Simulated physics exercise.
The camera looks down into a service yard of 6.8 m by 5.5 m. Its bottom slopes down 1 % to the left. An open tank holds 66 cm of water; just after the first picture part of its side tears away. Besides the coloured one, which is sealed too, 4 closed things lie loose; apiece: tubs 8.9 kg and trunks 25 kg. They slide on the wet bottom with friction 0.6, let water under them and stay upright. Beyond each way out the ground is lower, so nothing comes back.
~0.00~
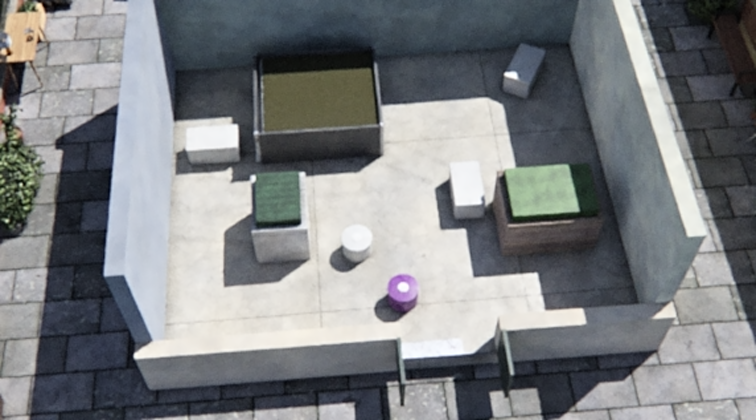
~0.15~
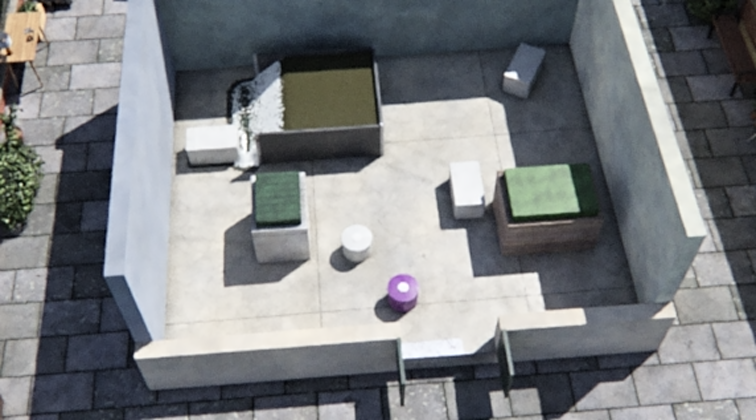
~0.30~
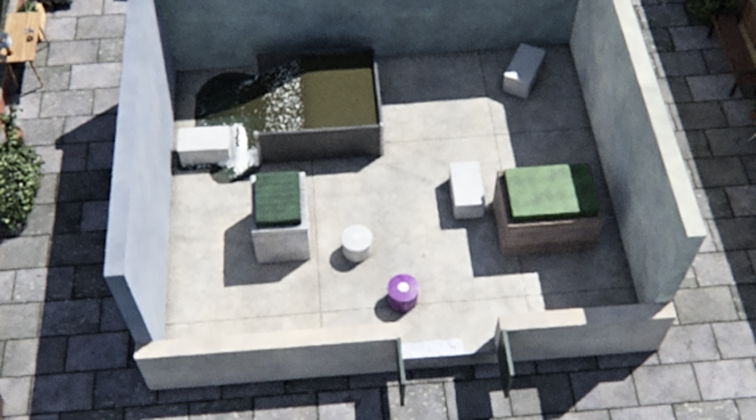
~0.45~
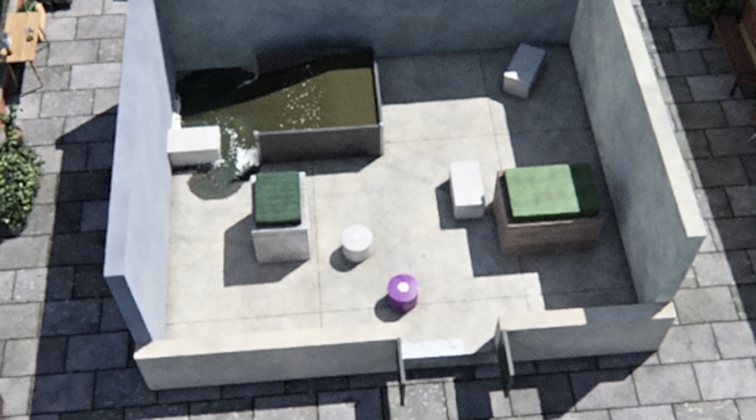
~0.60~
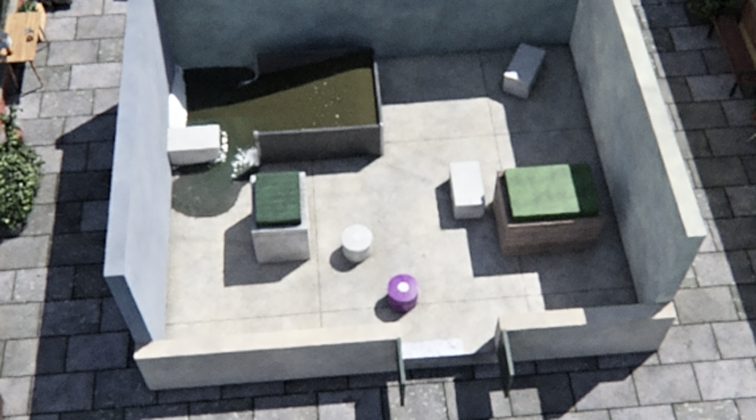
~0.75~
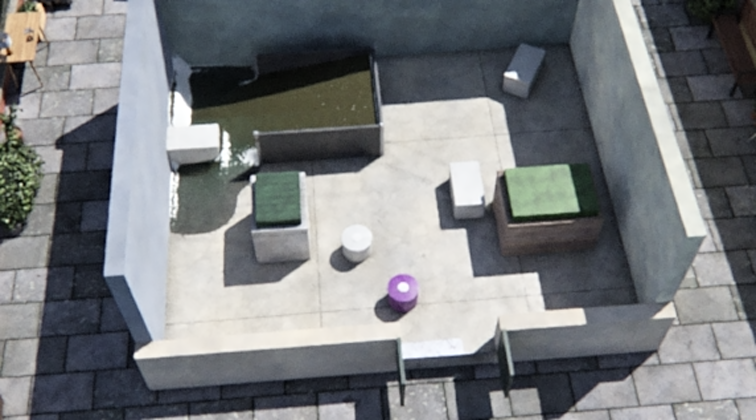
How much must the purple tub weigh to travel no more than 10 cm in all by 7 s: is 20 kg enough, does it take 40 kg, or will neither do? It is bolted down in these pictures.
I expect that only the higher weight holds it.
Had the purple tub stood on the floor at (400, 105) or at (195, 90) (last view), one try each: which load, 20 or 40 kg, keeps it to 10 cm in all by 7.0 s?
In turn: The smaller is enough; neither is enough.
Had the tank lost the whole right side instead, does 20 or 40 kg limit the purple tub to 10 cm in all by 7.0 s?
Then the smaller load will do.
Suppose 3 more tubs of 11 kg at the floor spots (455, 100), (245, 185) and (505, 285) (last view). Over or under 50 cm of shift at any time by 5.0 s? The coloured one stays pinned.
In turn: Less, past it, less.
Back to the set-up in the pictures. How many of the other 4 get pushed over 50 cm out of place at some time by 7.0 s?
3 of them.
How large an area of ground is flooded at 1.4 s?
Some 8.0 m2.
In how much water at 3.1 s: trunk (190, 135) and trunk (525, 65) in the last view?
Roughly 16 and 2 cm.
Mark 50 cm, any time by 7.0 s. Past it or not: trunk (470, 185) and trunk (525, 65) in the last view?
In that order: Short of it, past it.
After 1.4 s the purple tub would be 0 cm from its start with 20 kg and 0 cm from its start with 40 kg; 0 cm of water round it then.
After 3.1 s the purple tub would be 0 cm from its start with 20 kg and 0 cm from its start with 40 kg; 0 cm of water round it then.
After 4.9 s the purple tub would be 18 cm from its start with 20 kg and 0 cm from its start with 40 kg; 7 cm of water round it then.
After 7.0 s the purple tub would be 18 cm from its start with 20 kg and 0 cm from its start with 40 kg; 6 cm of water round it then.
